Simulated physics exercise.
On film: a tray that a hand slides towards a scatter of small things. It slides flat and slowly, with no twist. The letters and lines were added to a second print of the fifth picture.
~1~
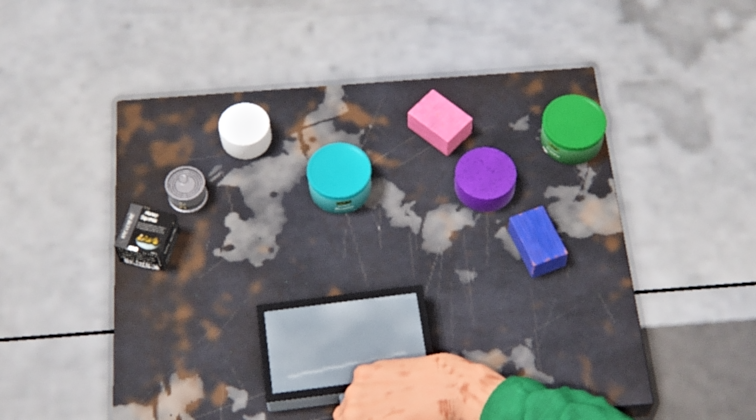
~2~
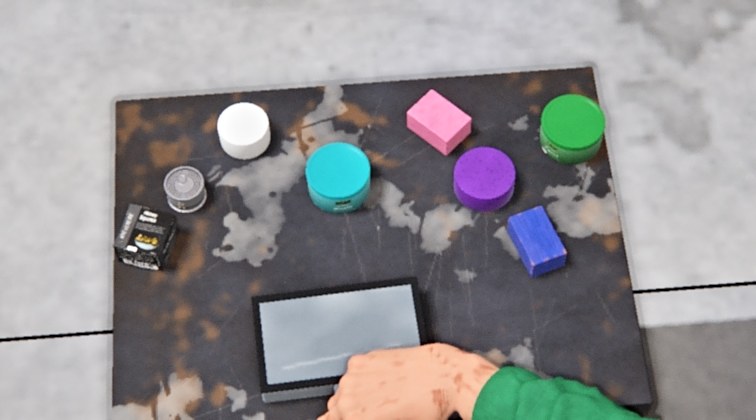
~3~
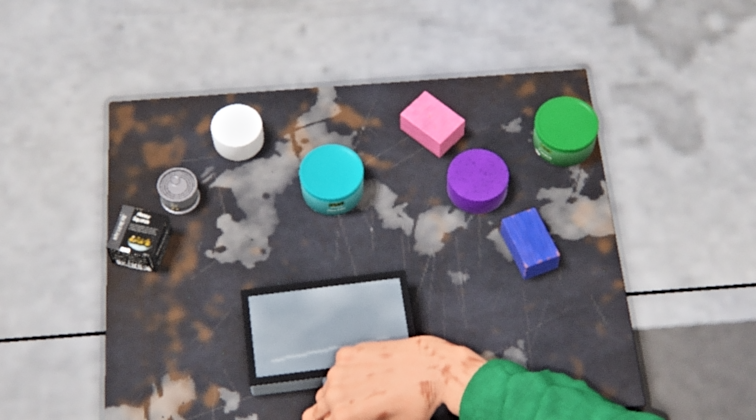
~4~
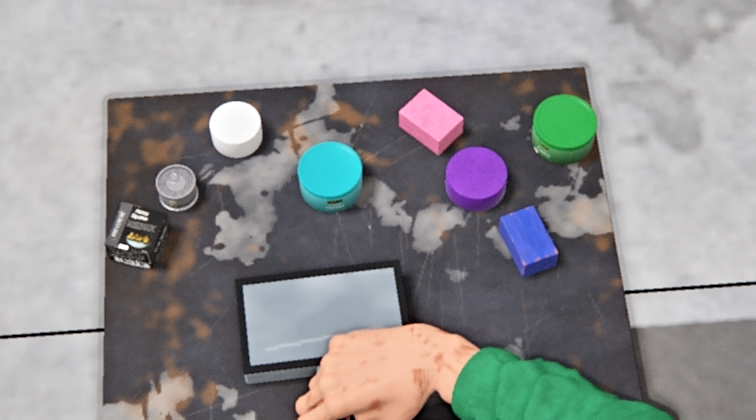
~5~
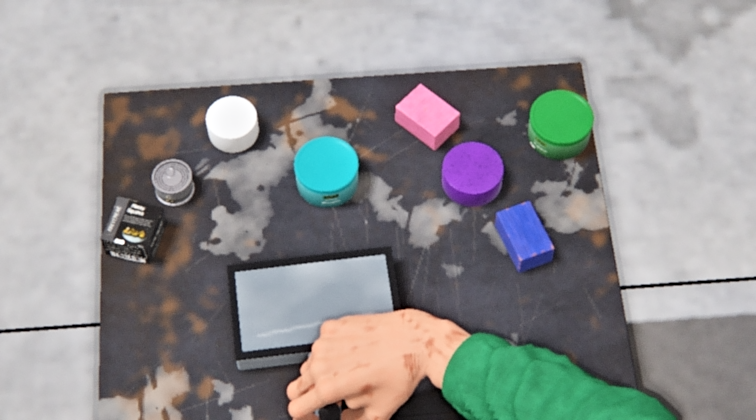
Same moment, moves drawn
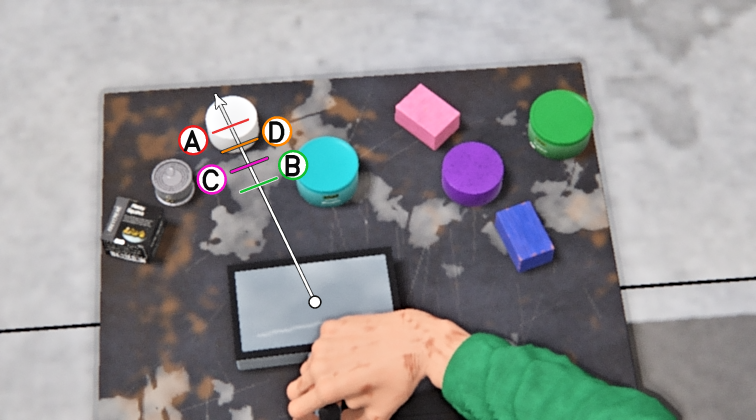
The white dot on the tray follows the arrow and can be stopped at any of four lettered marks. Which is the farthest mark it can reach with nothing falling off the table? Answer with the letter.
At D, and not beyond.
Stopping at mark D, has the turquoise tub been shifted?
Yes.
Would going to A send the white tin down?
Yes.
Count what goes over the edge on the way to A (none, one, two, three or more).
In all, two.
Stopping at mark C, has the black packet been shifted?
No.
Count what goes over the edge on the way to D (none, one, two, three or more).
In all, none.
On the marked copy, A at (231, 126); B at (259, 185); C at (250, 165); D at (240, 145); the arrow from (315, 302) to (215, 95); the white dot at (315, 302).
Taking D. A third of the way, tray (288, 250); black packet (134, 231); green tub (560, 126).
Two thirds of the way, tray (260, 194); grey tin (160, 175); turquoise tub (314, 117).
When it is over, tray (241, 153); turquoise tub (306, 77); white tin (227, 93); nothing has fallen.
As for the rest, A drops the turquoise tub and white tin; B is safe but short; C is safe but short.
